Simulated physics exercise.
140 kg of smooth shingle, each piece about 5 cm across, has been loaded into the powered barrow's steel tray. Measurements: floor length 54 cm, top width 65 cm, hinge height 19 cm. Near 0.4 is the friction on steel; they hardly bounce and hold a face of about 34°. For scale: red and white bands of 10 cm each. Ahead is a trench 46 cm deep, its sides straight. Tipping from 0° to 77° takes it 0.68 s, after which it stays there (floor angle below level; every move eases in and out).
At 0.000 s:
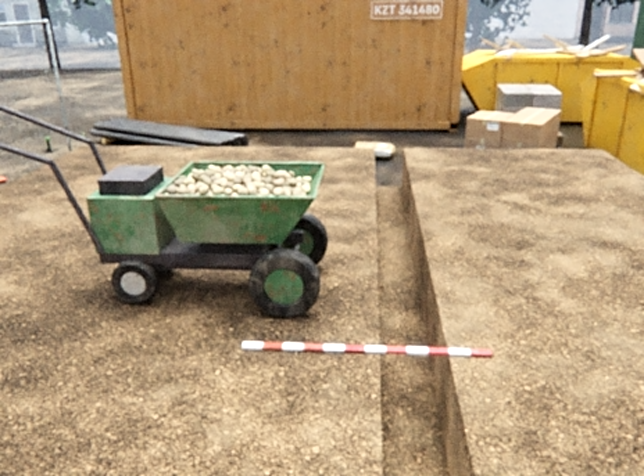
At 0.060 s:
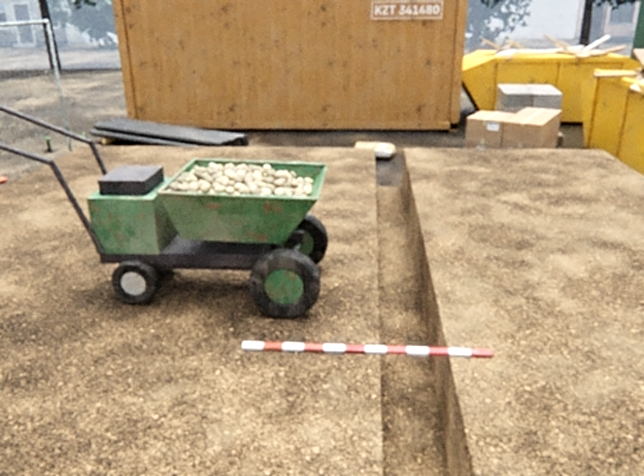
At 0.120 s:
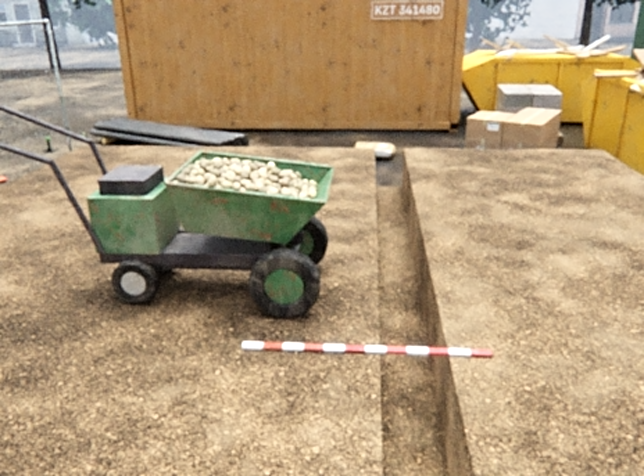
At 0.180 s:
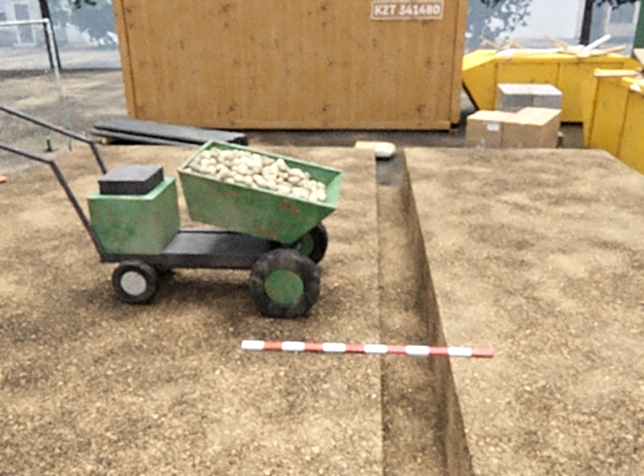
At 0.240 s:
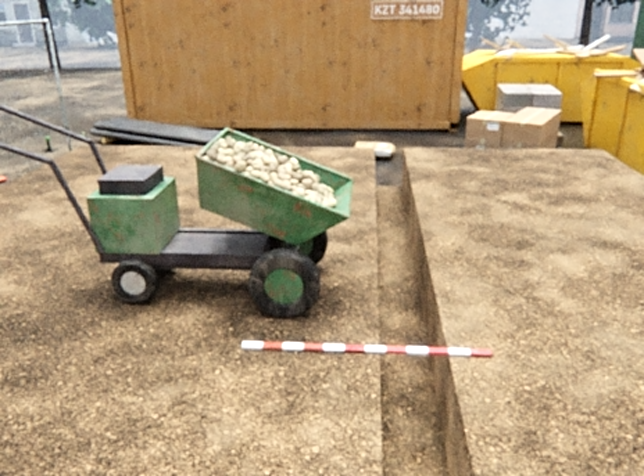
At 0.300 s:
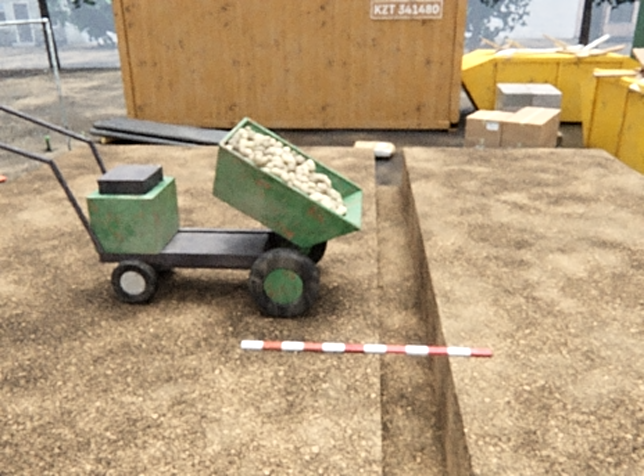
A green wheeled barrow's tray of pale rounded stones tilting steeply toward the right beside a narrow trench in brown ground.
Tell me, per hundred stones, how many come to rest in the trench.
73 per hundred.
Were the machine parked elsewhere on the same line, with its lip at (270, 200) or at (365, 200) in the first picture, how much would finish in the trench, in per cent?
Near 80 and near 20 percent.
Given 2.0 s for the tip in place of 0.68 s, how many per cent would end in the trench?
It'd be some 95 per cent.
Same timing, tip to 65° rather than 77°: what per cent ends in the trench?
About 70 per cent would end up in the trench.
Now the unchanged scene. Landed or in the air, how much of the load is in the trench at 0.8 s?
45 per cent or so by then.
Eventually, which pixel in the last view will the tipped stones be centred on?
Their centre sits close to (417, 344).
After 0.5 s the floor is at 65°; 100 % in the tray; the foremost stones are at (386, 249).
After 0.8 s the floor is at 77°; 46 % in the tray, 44 % in the trench, 10 % past the trench; the foremost stones are at (468, 299).
After 1.1 s the floor is at 77°; 7 % in the tray, 66 % in the trench, 27 % past the trench; the foremost stones are at (603, 291).
After 3.1 s the floor is at 77°; 0 % in the tray, 73 % in the trench, 27 % past the trench; the foremost stones are past the picture's edge.
